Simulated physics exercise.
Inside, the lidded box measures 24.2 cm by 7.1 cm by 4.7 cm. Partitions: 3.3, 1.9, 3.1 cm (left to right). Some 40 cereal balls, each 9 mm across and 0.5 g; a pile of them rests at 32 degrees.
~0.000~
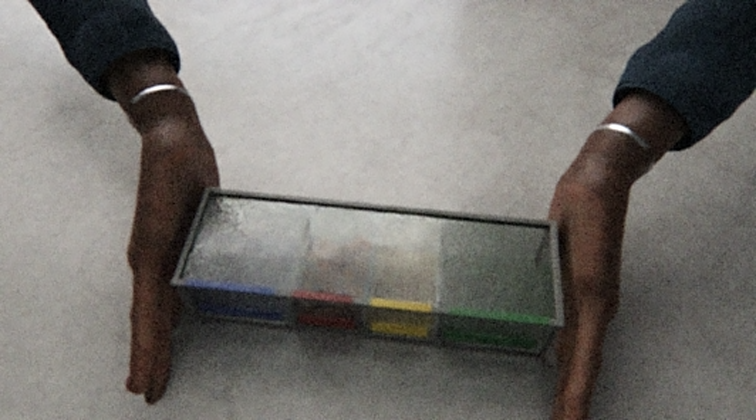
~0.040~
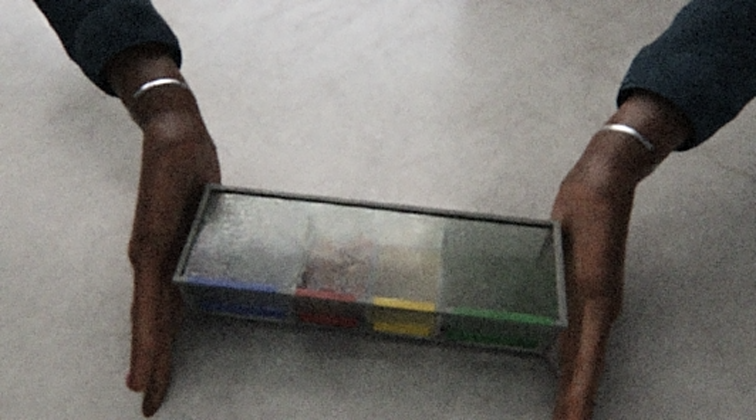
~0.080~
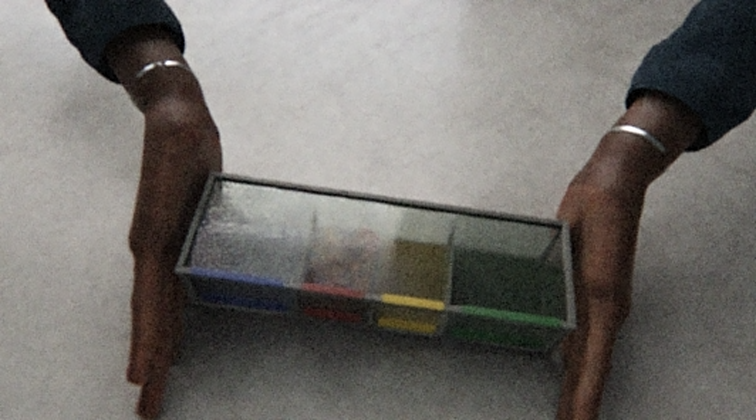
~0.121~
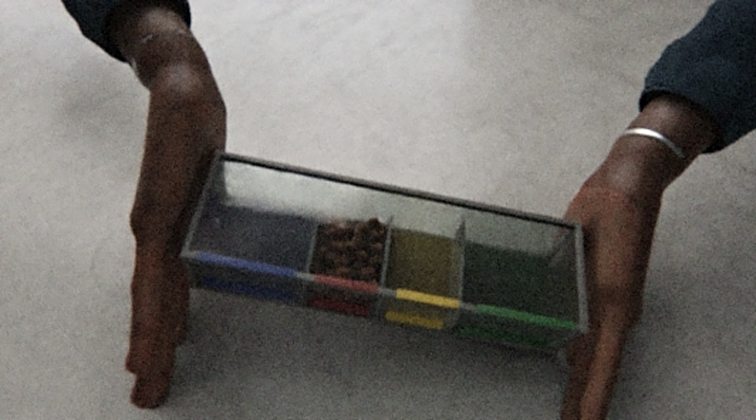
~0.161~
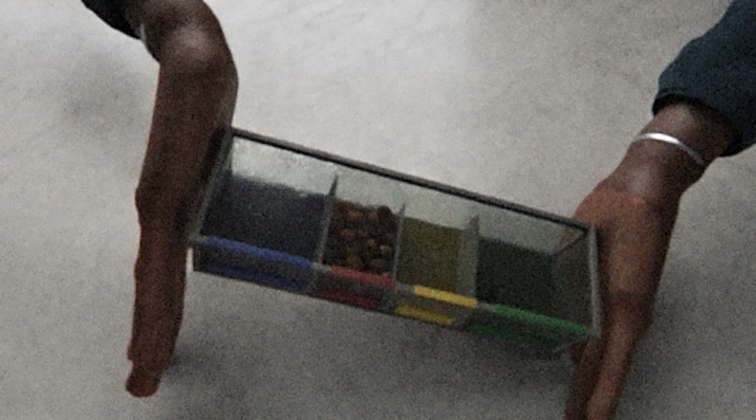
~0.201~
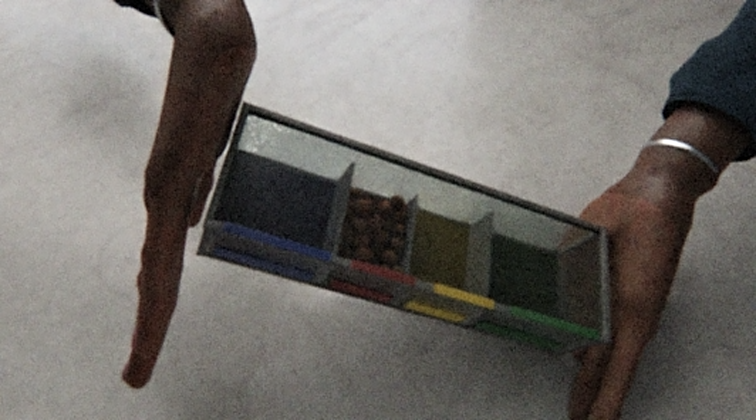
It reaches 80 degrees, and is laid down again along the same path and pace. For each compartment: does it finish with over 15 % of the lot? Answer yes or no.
Red yes, blue no, green yes, yellow yes.
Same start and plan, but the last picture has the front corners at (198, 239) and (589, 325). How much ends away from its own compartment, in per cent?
Then about 40 per cent.
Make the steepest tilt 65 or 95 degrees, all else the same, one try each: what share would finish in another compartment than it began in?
Some 20 and 100 per cent.
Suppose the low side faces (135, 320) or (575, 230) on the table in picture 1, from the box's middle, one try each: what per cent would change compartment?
Some 20 and 70 per cent.
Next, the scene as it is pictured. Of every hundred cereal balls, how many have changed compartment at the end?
Some 60 per cent.
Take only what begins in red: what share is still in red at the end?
Some 40 per cent.
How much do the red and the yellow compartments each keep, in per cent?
Red 40; yellow 30.
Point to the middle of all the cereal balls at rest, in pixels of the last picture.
Around (434, 312).
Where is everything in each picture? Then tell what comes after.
The first picture shows box tilt 0 degrees, front corners at (179, 281) and (556, 321); red 100 %.
The second picture shows box tilt 1 degrees, front corners at (181, 278) and (560, 322).
The third picture shows box tilt 5 degrees, front corners at (183, 269) and (568, 324), lowest corner right front.
The fourth picture shows box tilt 10 degrees, front corners at (189, 253) and (580, 327), lowest corner right front.
The fifth picture shows box tilt 17 degrees, front corners at (198, 237) and (593, 331), lowest corner right front.
The sixth picture shows box tilt 24 degrees, front corners at (212, 222) and (602, 336), lowest corner right front; red 100 %. Its pace works out near 170 degrees a second.
After 0.64 s, tilt 78 degrees; red 70 %, yellow 30 %.
Then, at 0.94 s, tilt 31 degrees; red 40 %, green 30 %, yellow 30 %.
After 1.33 s, tilt 0 degrees; red 40 %, green 30 %, yellow 30 %.
At rest (1.8 s), red 40 %, blue 0 %, green 30 %, yellow 30 %.
